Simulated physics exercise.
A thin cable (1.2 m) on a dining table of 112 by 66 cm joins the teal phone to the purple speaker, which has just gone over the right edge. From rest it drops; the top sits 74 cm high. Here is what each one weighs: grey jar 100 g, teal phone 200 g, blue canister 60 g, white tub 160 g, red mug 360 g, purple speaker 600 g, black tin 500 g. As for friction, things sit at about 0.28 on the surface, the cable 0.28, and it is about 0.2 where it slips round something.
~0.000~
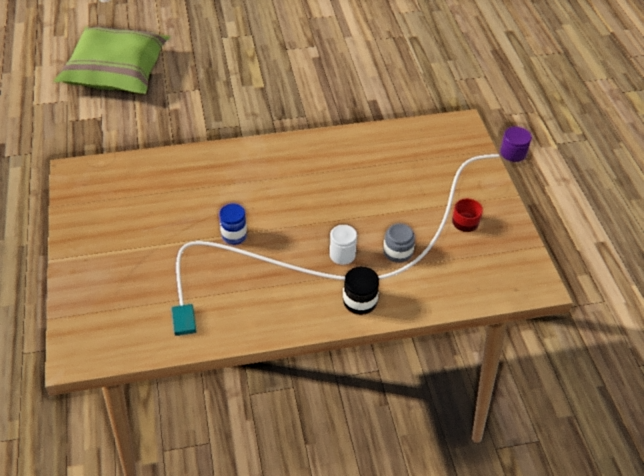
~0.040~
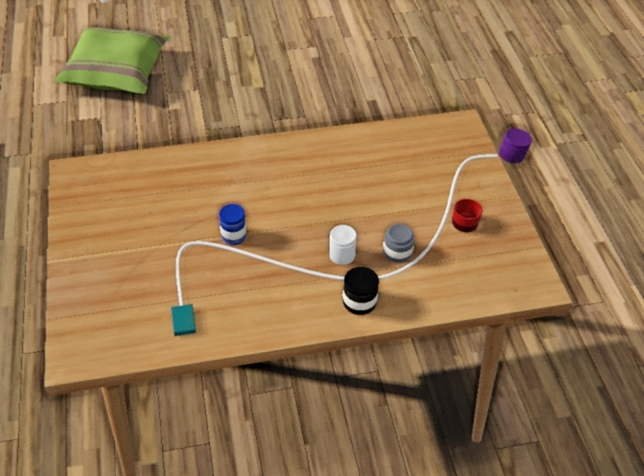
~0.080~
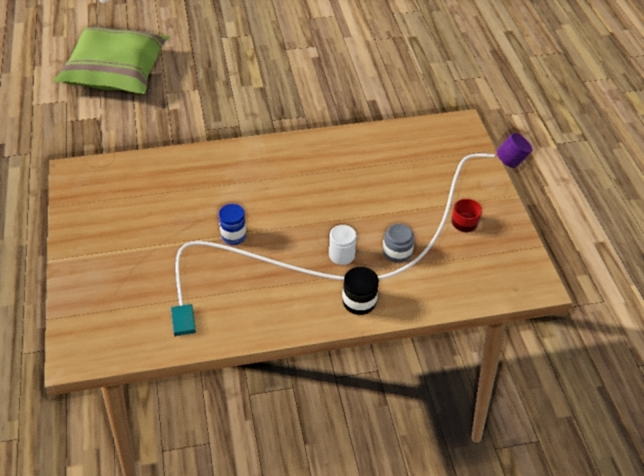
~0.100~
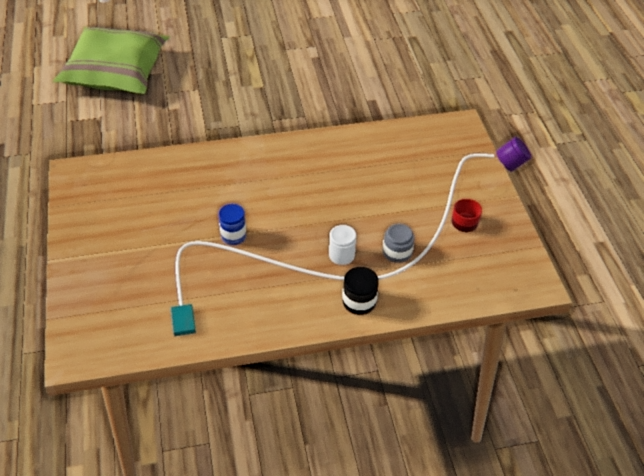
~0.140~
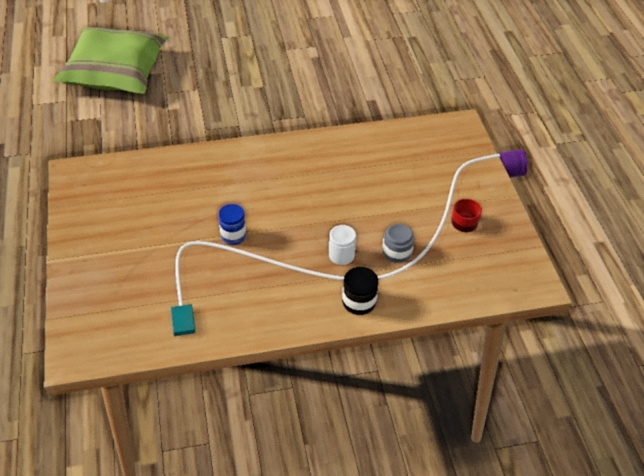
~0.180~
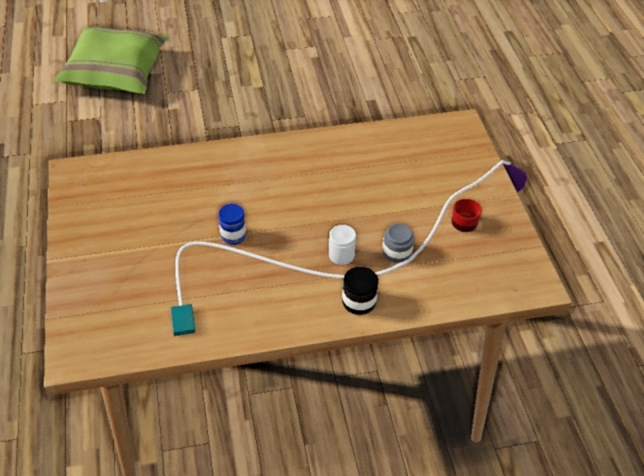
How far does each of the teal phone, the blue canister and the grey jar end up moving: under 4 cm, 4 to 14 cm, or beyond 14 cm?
My prediction: The teal phone relocates substantially; the blue canister barely relocates; the grey jar relocates substantially.
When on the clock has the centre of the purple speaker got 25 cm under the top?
0.28 s.
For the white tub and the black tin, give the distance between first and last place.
The white tub ends up 10 cm from where it began, and the black tin 0 cm.
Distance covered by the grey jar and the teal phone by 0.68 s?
Shifts - grey jar 20 cm, teal phone 70 cm.
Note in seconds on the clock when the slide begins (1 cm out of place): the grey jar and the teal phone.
Grey jar 0.26 s; teal phone 0.34 s, roughly.
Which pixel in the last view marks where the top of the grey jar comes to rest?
Resting point is at approximately (363, 169).
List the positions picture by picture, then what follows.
Teal phone (183, 318); blue canister (232, 212); grey jar (401, 233); cable runs through (462, 167) (438, 234) (265, 259) (179, 262), in the first frame.
Purple speaker (518, 137); cable runs through (461, 167) (178, 262), in the second frame.
Purple speaker (514, 151); cable runs through (460, 167) (178, 262), in the third frame.
Purple speaker (514, 154); cable runs through (460, 167) (178, 262), in the fourth frame.
Purple speaker (512, 164); cable runs through (462, 168) (178, 262), in the fifth frame.
Teal phone (182, 318); blue canister (231, 213); grey jar (400, 233); cable runs through (488, 174) (435, 228) (265, 259) (178, 261), in the sixth frame.
By 0.4 s, the cable's tail end at (286, 287); teal phone 20 cm off its start, grey jar 11 cm off its start, purple speaker over the edge.
By 0.7 s, the cable's tail end at (486, 245); teal phone 73 cm off its start, grey jar 21 cm off its start, purple speaker over the edge.
By 0.9 s, the cable has left the top; teal phone over the edge, grey jar 21 cm off its start at (363, 169), white tub 12 cm off its start at (349, 197).
By 1.2 s, the cable has left the top; teal phone over the edge, grey jar 21 cm off its start, red mug over the edge.
By 2.4 s, the cable has left the top; teal phone over the edge, grey jar 21 cm off its start at (363, 169), blue canister 0 cm off its start at (231, 213), red mug over the edge.
